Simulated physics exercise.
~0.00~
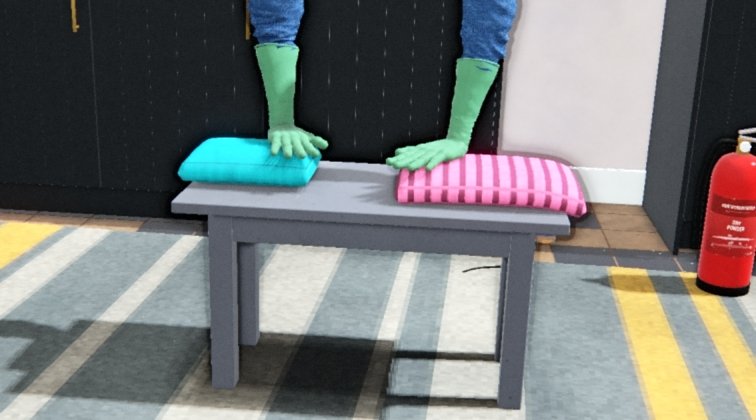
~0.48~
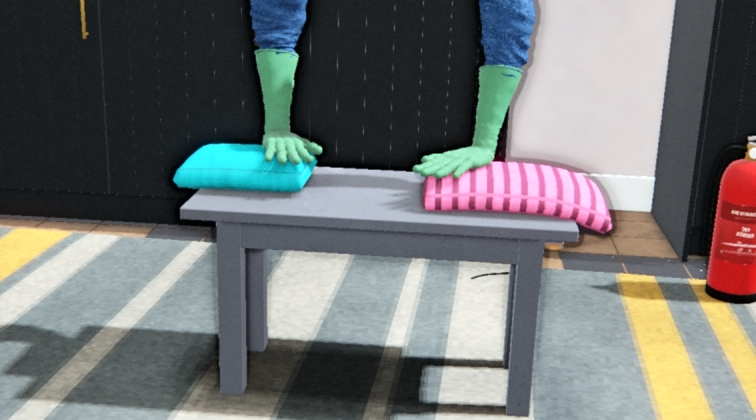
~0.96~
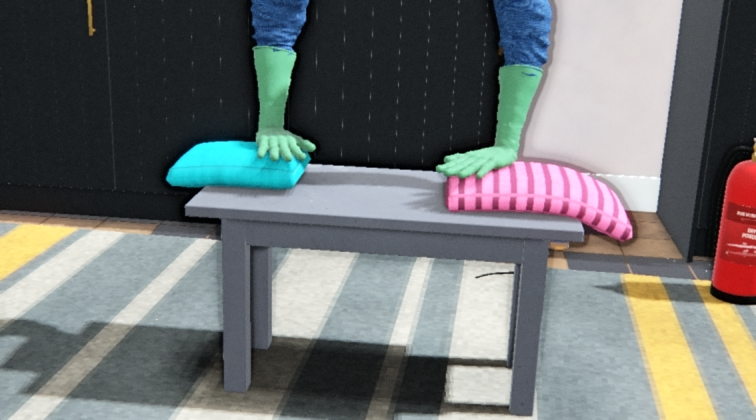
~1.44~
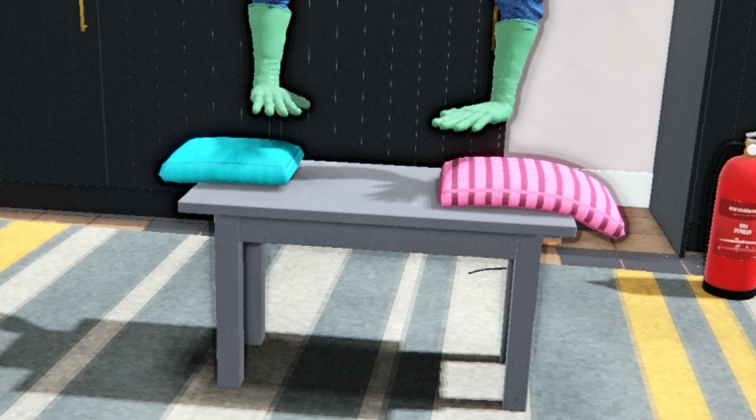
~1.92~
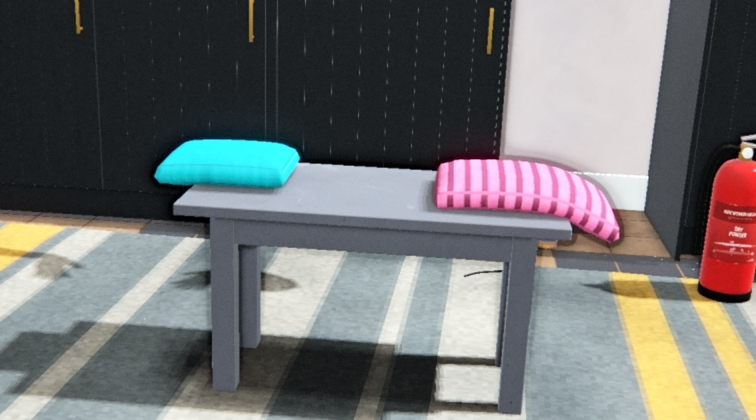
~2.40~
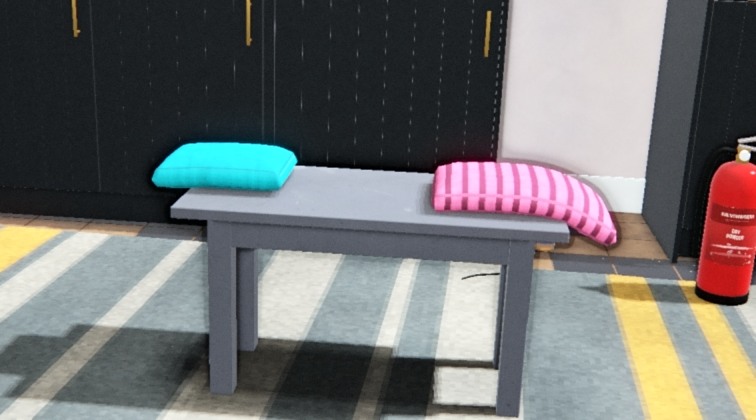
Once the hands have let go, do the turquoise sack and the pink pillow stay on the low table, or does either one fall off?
Both stay on the table. The turquoise sack holds its place at the left and the pink pillow remains up there at the right, draped over the edge.
